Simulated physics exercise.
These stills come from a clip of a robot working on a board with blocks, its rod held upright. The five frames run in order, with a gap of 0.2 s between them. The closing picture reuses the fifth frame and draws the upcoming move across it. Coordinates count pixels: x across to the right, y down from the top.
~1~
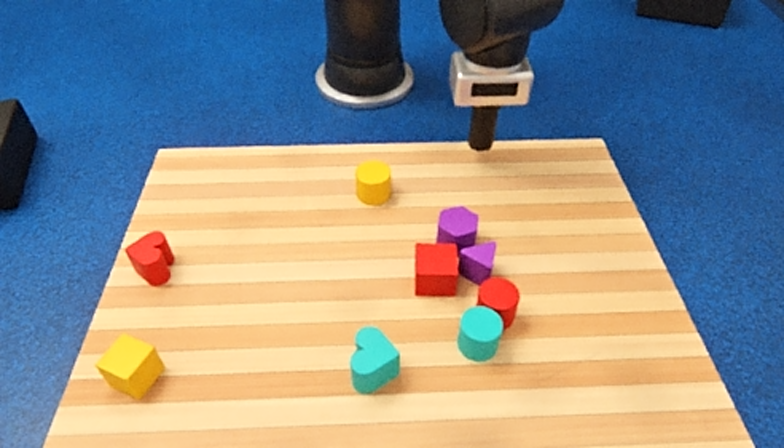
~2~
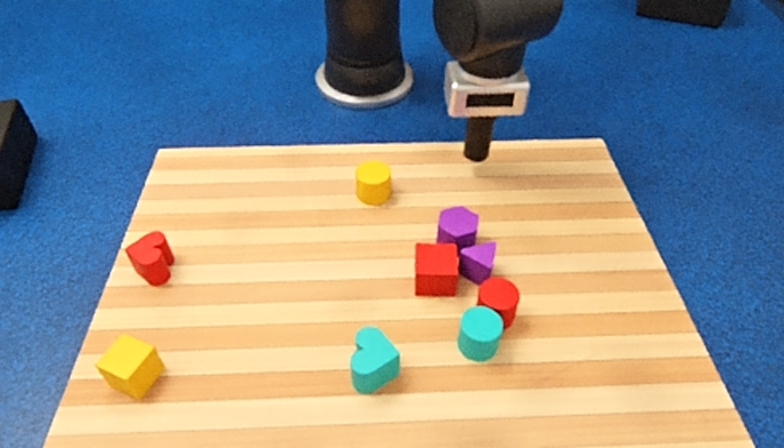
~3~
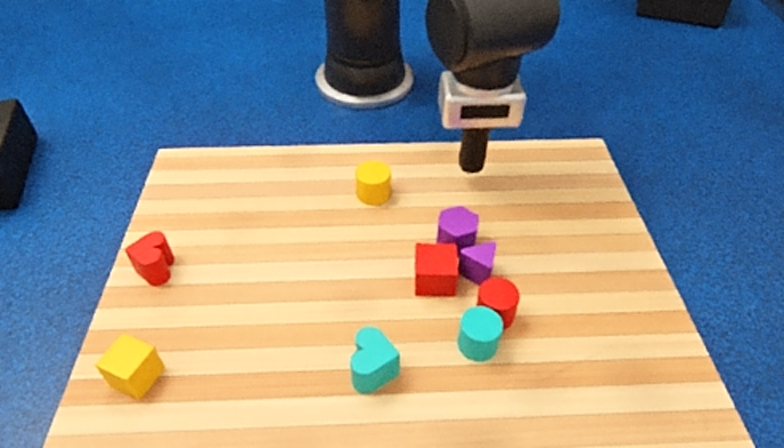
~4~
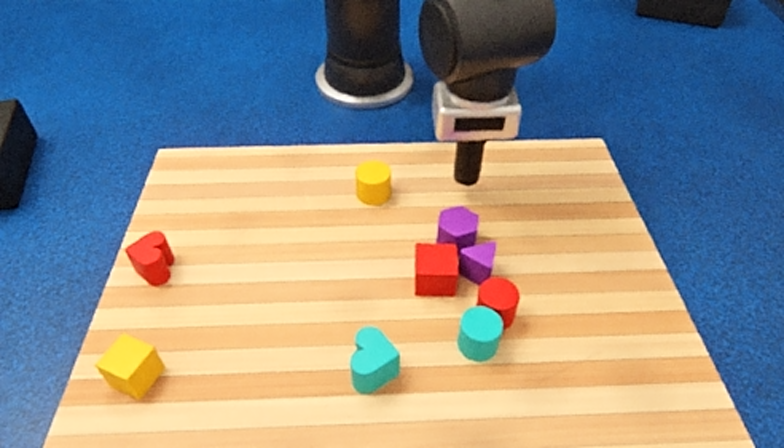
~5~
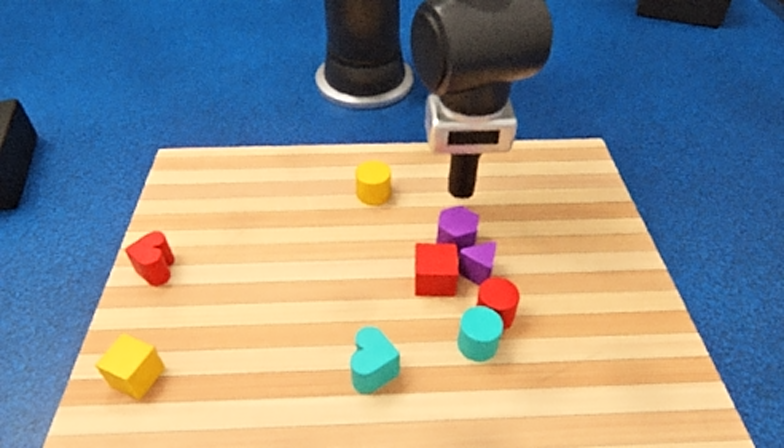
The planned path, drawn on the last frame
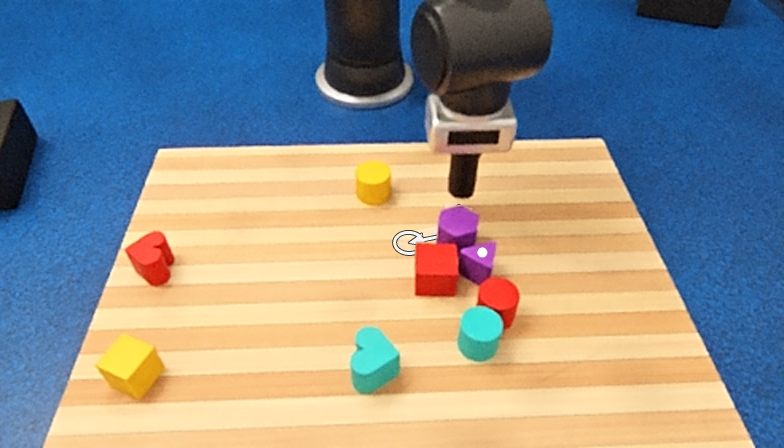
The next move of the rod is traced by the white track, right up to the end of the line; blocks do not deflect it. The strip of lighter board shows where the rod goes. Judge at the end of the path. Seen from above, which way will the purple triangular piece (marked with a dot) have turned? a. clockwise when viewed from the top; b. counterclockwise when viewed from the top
I'll go with b - counterclockwise when viewed from the top.
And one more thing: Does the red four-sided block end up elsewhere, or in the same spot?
Moved away.
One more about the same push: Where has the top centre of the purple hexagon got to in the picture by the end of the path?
Close to (454, 241).
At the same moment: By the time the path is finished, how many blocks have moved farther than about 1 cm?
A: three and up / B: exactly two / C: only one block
I choose B.
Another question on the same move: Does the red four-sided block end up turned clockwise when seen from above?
Yes, that is what happens.
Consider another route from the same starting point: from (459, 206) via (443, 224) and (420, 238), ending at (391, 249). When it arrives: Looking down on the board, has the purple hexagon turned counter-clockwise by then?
Short answer: Yes.
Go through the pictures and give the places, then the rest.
In the first picture, tip of the rod (480, 145), middles of tops, yellow circle (373, 171), red four-sided block (437, 258), purple hexagon (459, 220), purple triangular piece (482, 252).
In the second picture, rod (476, 155), nothing pushed.
In the third picture, rod (471, 166), nothing pushed.
In the fourth picture, rod (466, 178), nothing pushed.
In the fifth picture, rod (461, 191), yellow circle (373, 171), red four-sided block (437, 258), purple hexagon (459, 220), purple triangular piece (482, 252).
The line goes from (459, 206) via (455, 225) and (436, 237), ending at (409, 243); the dot is on the purple triangular piece.
On the path given first. Halfway along, rod (450, 219); red four-sided block (435, 264), turned 20° clockwise; purple hexagon (457, 238), turned 20° anticlockwise; purple triangular piece (485, 255), turned 15° anticlockwise.
At the end, rod (409, 228); yellow circle unmoved; red four-sided block (434, 269), turned 25° clockwise; purple hexagon (454, 241), turned 30° anticlockwise; purple triangular piece (486, 255), turned 20° anticlockwise.
